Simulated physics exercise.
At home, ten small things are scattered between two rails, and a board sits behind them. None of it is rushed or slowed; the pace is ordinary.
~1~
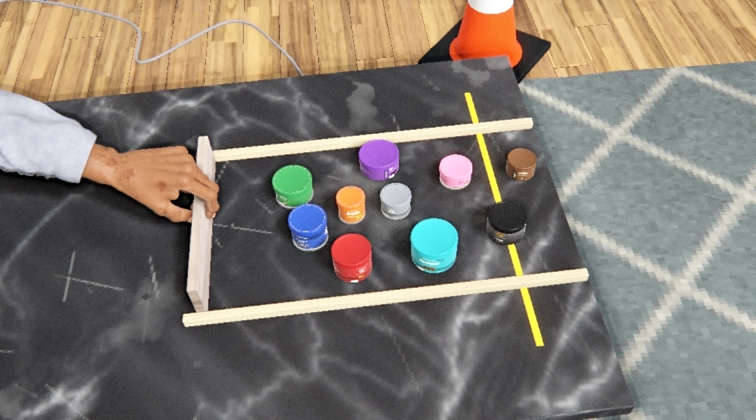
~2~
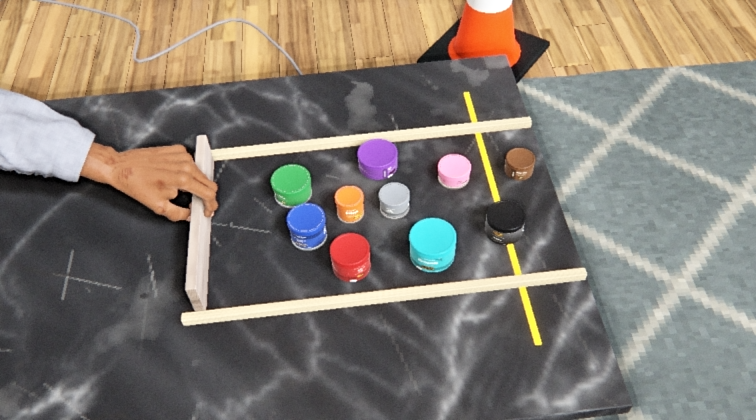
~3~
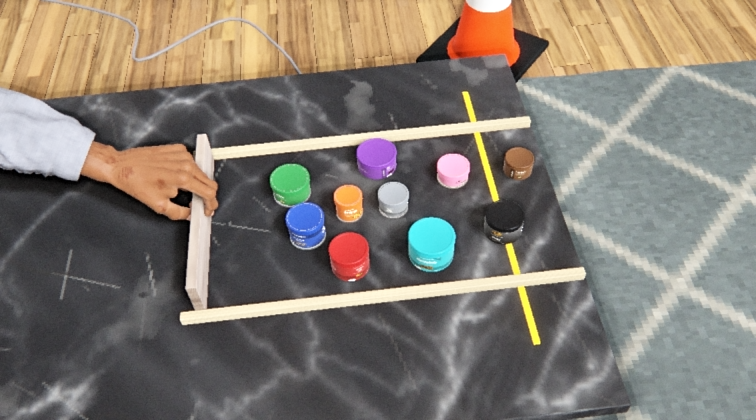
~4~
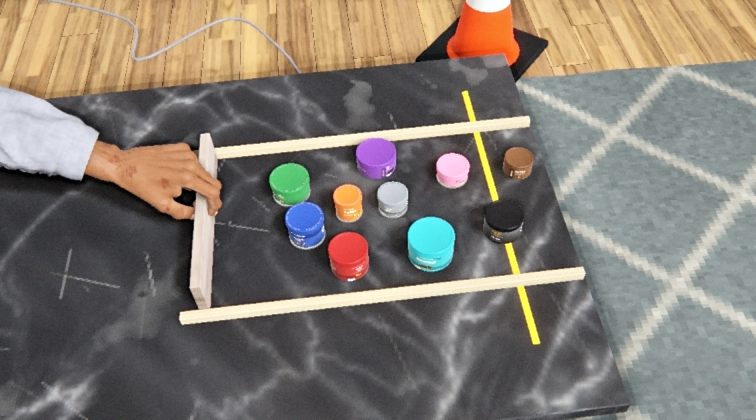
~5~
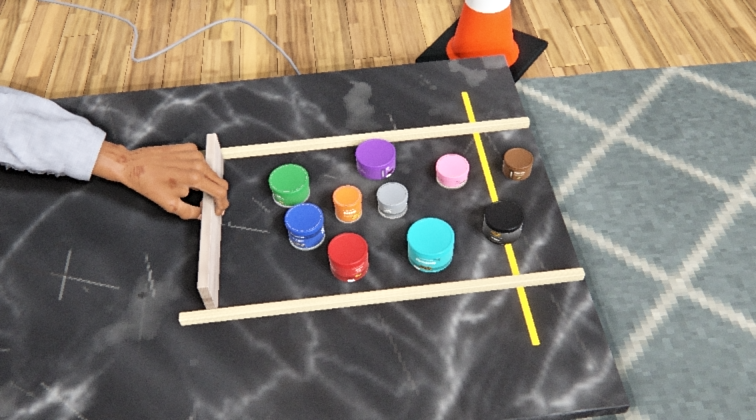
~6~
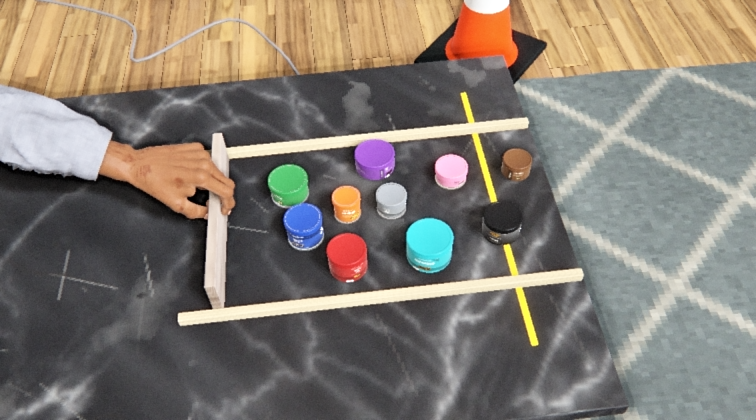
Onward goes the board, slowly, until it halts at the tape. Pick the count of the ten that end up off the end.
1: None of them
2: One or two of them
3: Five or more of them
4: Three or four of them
2.
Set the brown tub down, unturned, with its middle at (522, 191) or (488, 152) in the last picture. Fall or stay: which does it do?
Well, the brown tub is gone in the first case and stays aboard in the second.
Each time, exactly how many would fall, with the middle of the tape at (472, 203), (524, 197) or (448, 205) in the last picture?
So, one try after another, the floor gets 1, then 5, then 0.
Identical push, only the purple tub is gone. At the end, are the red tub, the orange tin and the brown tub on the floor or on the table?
Red tub - safe; orange tin - safe; brown tub - gone.
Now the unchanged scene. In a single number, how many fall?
Result: A total of 2.
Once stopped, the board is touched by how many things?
At rest, 5 are in contact.
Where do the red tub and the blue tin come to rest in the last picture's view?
The first near (530, 246), the second near (519, 212).
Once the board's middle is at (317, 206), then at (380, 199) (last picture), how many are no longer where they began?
Counts: 3 / 7.
Soon after, none off yet; brown tub at rest near (516, 165); black tub at rest near (502, 223); pink tin at rest near (451, 172).
Then, none off yet; brown tub at rest near (516, 165); black tub moving near (505, 222); pink tin moving near (456, 172).
At rest, the number that fall off is one or two; fallen, black tub and brown tub.
